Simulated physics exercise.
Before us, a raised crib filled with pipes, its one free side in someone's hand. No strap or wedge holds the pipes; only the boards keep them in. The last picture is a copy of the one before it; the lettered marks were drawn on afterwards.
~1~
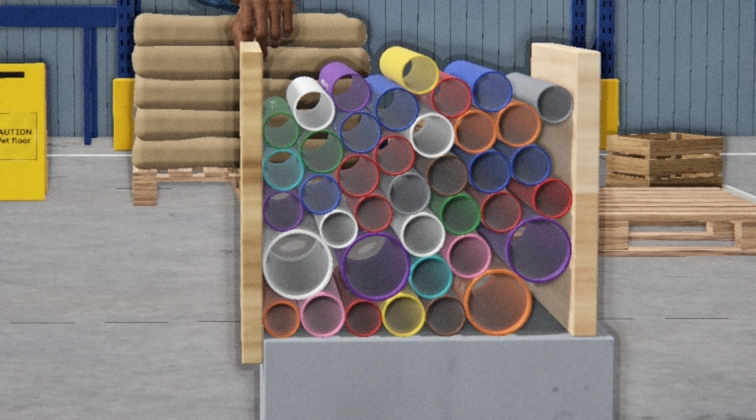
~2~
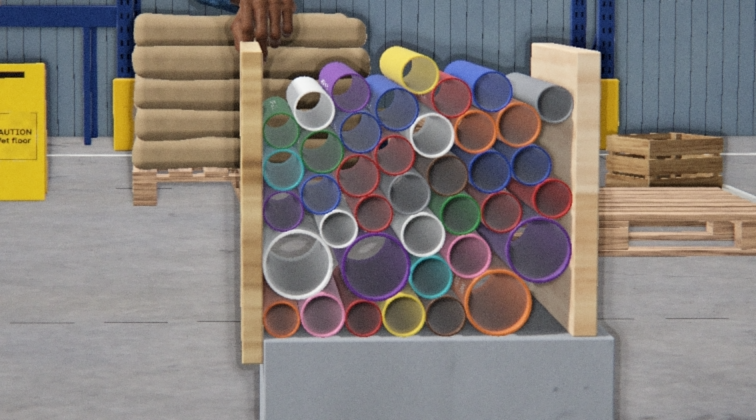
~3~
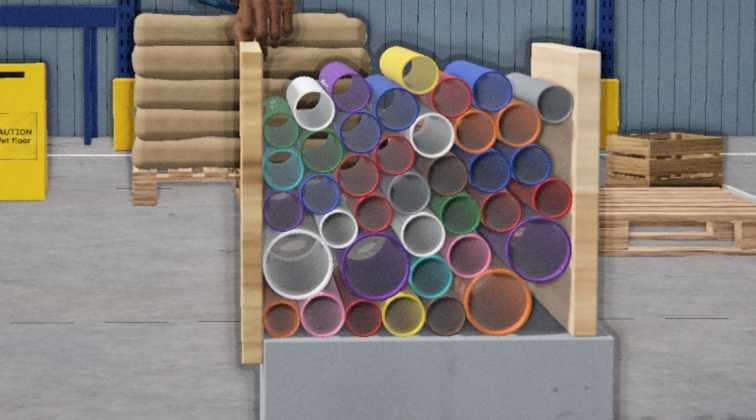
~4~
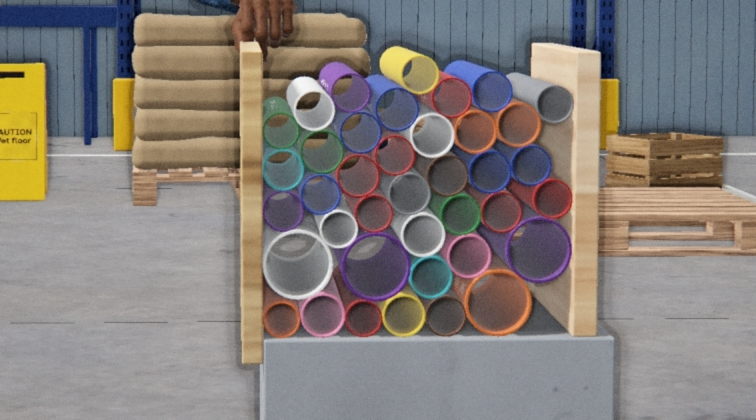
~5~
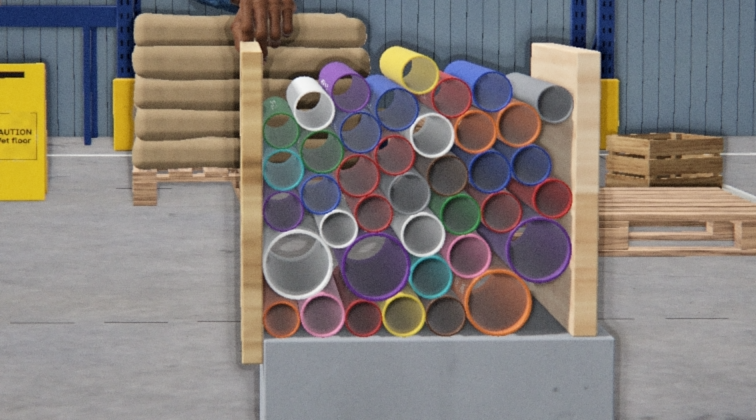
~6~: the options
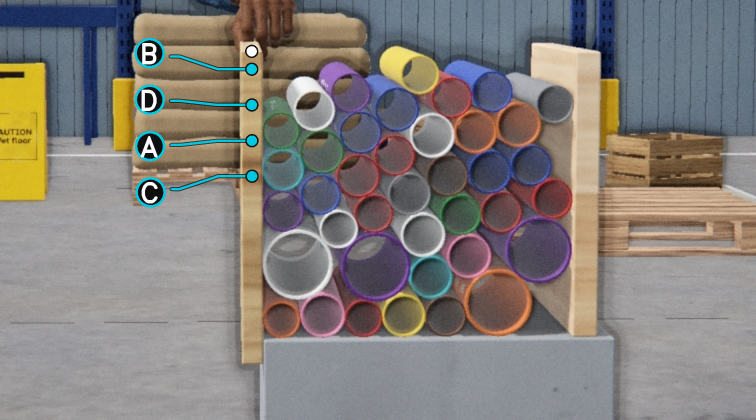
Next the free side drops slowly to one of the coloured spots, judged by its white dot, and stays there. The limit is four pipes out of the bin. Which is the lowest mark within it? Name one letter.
No lower than C.
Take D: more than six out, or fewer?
It loses fewer than six.
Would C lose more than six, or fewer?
It loses fewer than six.
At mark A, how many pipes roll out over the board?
At A the number is none.
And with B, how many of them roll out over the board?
At B the number is none.
On the marked copy, A at (252, 140); B at (252, 69); C at (252, 176); D at (252, 105); the white dot at (252, 52).
Taking C. A third of the way, top of the board (262, 111).
Two thirds of the way, top of the board (262, 175).
When it is over, top of the board (262, 175), three out over the board.
As for the rest, A none out over the board; B none out over the board; D none out over the board.
